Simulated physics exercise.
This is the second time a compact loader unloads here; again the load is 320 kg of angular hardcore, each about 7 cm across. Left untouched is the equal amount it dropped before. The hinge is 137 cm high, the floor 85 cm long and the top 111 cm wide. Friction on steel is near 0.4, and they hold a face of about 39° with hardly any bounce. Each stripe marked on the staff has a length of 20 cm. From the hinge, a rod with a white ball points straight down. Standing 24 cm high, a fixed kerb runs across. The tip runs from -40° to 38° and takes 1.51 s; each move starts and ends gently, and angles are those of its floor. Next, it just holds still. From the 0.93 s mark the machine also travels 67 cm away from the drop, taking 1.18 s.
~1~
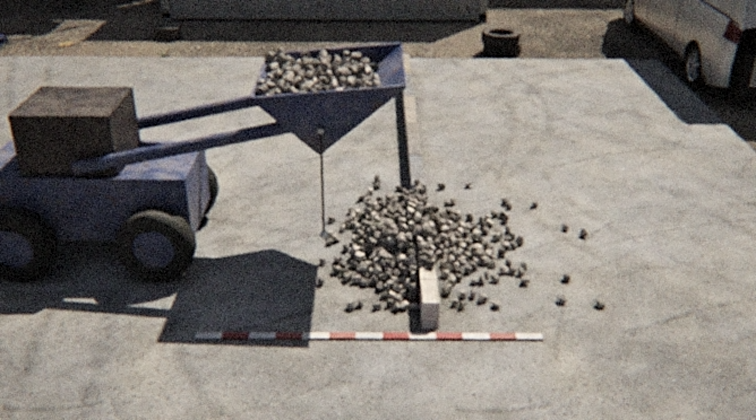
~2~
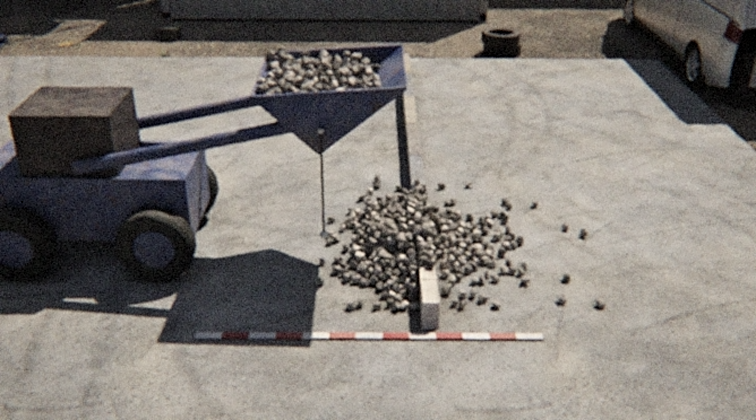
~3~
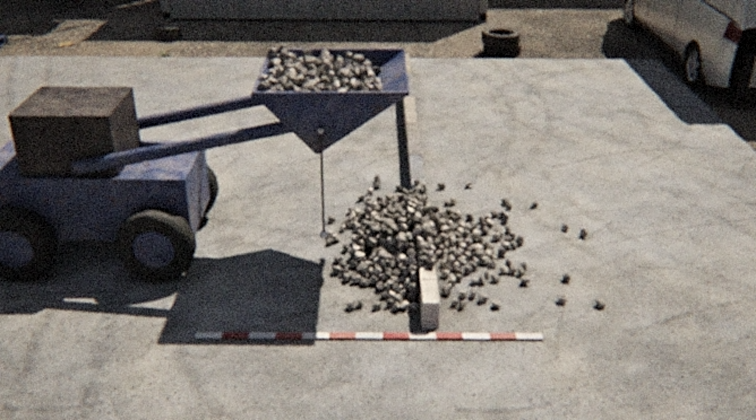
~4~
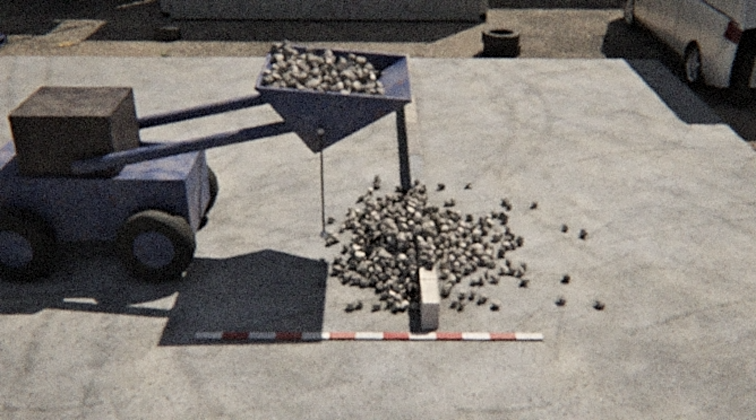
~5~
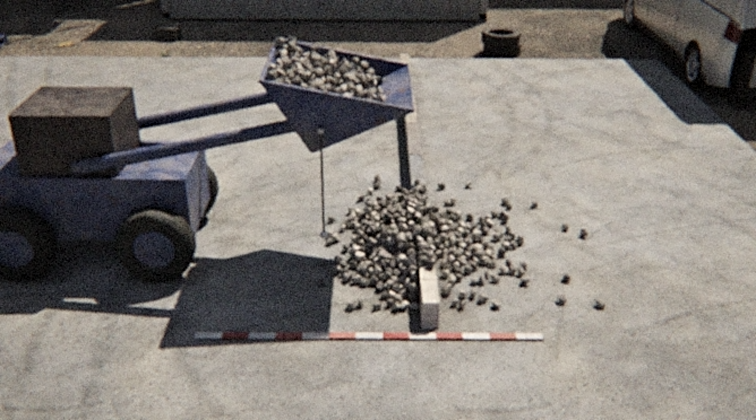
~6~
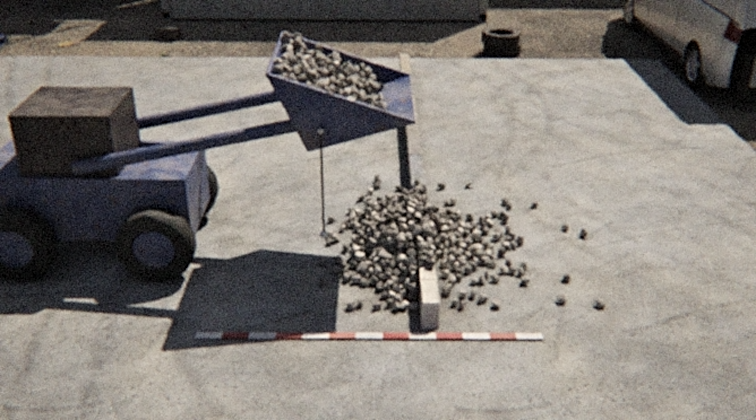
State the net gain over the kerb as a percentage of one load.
1 %.
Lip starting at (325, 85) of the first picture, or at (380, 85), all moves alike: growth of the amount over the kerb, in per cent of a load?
0 % and 0 %.
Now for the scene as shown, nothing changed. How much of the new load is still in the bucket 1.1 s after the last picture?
25 %.
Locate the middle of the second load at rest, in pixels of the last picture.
Centre at roughly (360, 234).
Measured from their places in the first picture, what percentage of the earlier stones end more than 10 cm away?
I'd say roughly 5 per cent of them.
Then, 0.6 s after the last picture the floor is at 26°; in per cent of one load, 100 in the bucket, 75 on this side of the kerb, 25 over the kerb; the foremost stones are at (554, 246).
Then, 1.1 s after the last picture the floor is at 38°; in per cent of one load, 26 in the bucket, 149 on this side of the kerb, 25 over the kerb; the foremost stones are at (554, 246).
Then, 2.0 s after the last picture the floor is at 38°; in per cent of one load, 0 in the bucket, 174 on this side of the kerb, 26 over the kerb; the foremost stones are at (554, 246).
Then, 4.6 s after the last picture the floor is at 38°; in per cent of one load, 0 in the bucket, 174 on this side of the kerb, 26 over the kerb; the foremost stones are at (554, 246). Net gain over the kerb, 1.
